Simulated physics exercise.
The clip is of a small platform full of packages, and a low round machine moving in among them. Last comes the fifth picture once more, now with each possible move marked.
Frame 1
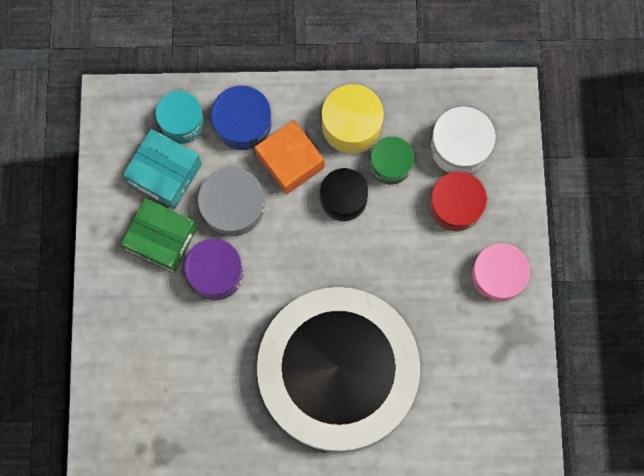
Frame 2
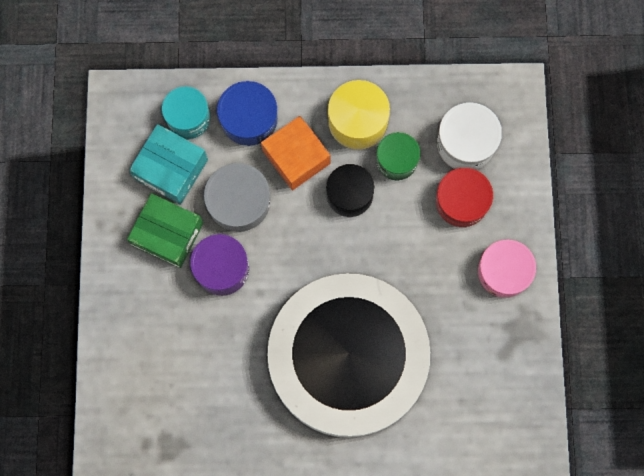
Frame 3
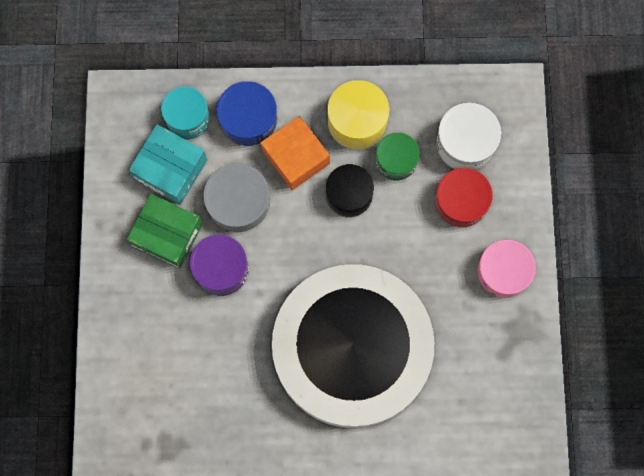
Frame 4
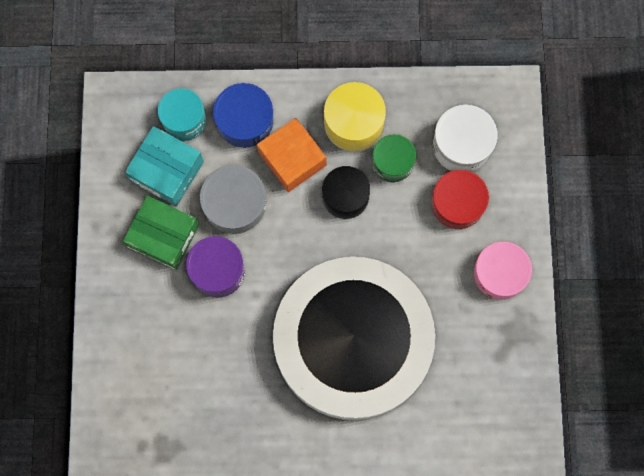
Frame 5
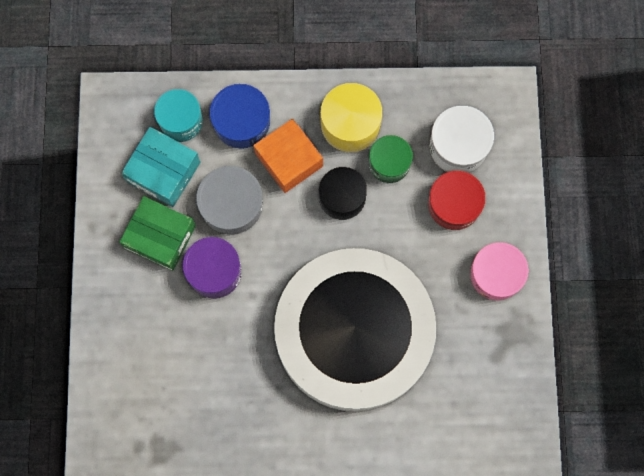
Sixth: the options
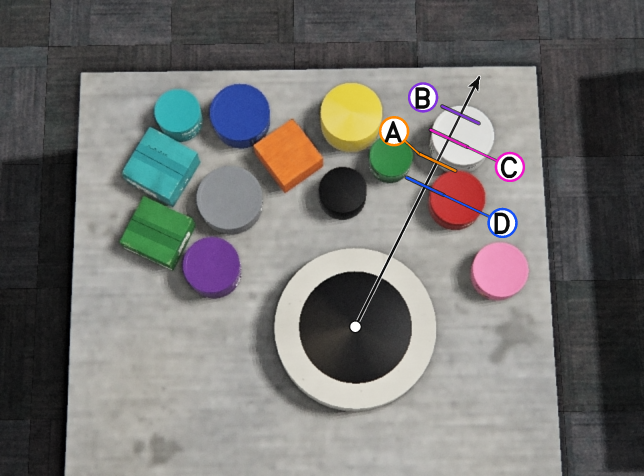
Round white-and-black robot creeping slowly up a grey platform toward a cluster of colourful round and square packages, which stay still.
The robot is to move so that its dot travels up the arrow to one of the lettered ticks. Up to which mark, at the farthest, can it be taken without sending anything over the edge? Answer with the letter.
No farther than A.
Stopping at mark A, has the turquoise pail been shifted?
No.
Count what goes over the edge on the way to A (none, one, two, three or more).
In all, none.
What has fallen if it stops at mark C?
The red pail goes over.
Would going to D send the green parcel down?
No.
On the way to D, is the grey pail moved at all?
By then, no.
On the copy, A at (437, 162); B at (461, 115); C at (449, 139); D at (426, 186); the arrow from (355, 327) to (479, 77); the white dot at (355, 327).
On A. First, robot (384, 269); black canister (341, 181); pink pail (498, 272).
Then, robot (415, 209); yellow canister (347, 92); red pail (503, 160).
Finally, robot (435, 168); red pail (533, 141); green pail (395, 86); nothing has fallen.
By contrast, B drops the red pail, white pail and green pail; C drops the red pail; D is safe but short.
